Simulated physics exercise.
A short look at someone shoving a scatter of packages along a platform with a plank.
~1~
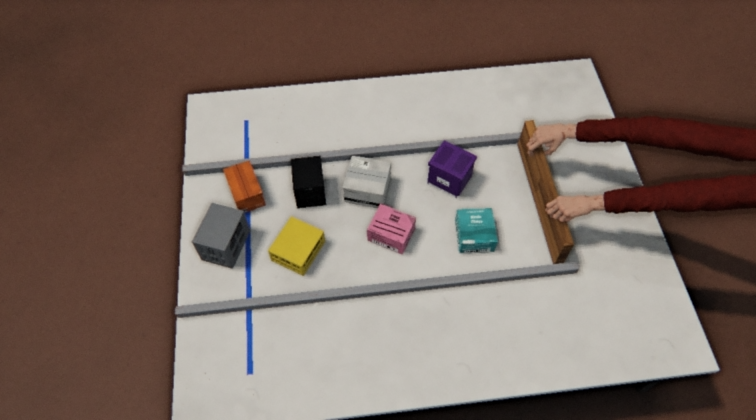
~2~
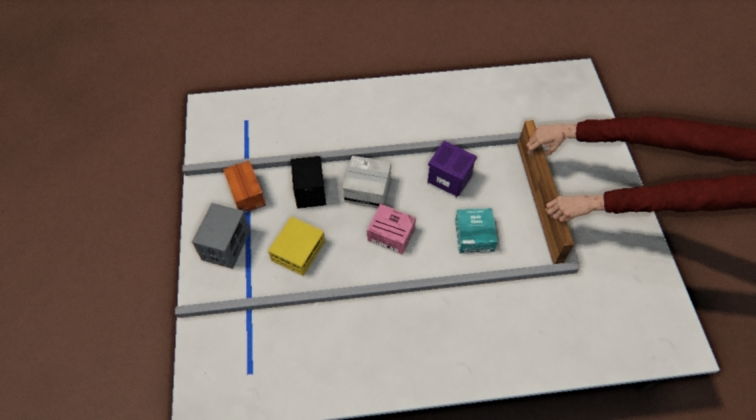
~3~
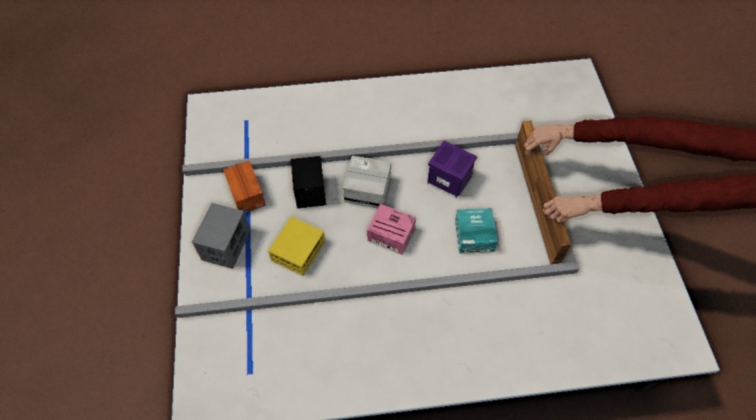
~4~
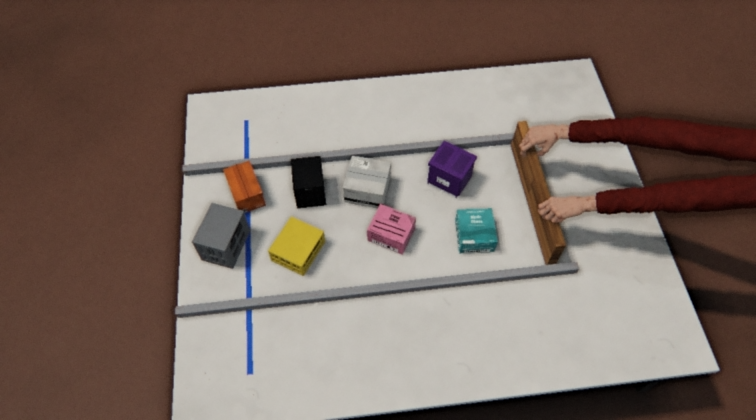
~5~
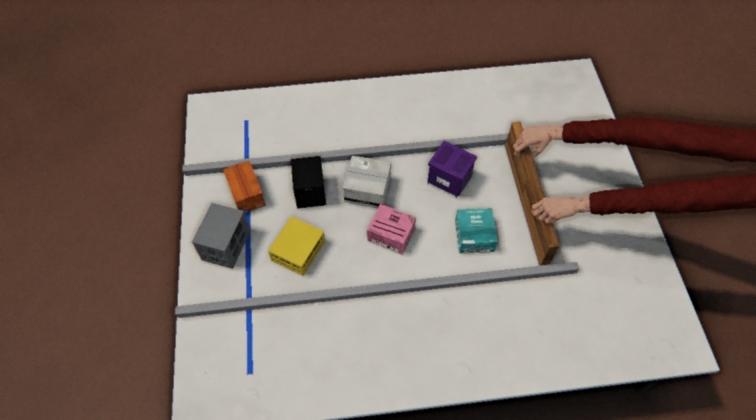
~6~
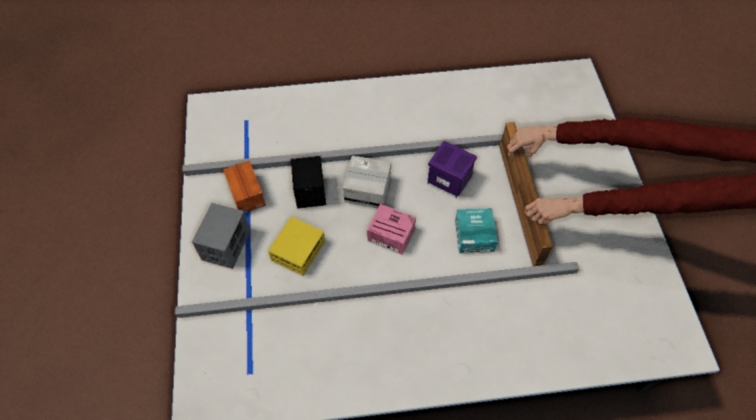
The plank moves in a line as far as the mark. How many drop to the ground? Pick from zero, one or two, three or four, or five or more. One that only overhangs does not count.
As it turns out, the number that fall off is three or four.
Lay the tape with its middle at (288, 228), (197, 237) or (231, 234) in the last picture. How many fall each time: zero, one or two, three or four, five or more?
The falls would be either one or two; five or over; 5 or more.
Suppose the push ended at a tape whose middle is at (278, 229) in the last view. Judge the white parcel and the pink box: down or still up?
The white parcel does not fall, the pink box survives.
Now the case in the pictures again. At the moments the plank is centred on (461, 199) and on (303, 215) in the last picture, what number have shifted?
By then 2, and 8.
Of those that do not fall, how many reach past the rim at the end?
2 of them.
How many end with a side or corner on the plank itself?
That makes 2.
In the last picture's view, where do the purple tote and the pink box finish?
About (225, 205), and the other about (189, 258).
Soon after, none off yet; grey crate at rest near (222, 236); orange box at rest near (245, 187); yellow crate at rest near (297, 246).
By the end, the number that fall off is three or four; fallen, black crate, yellow crate, orange box and grey crate.
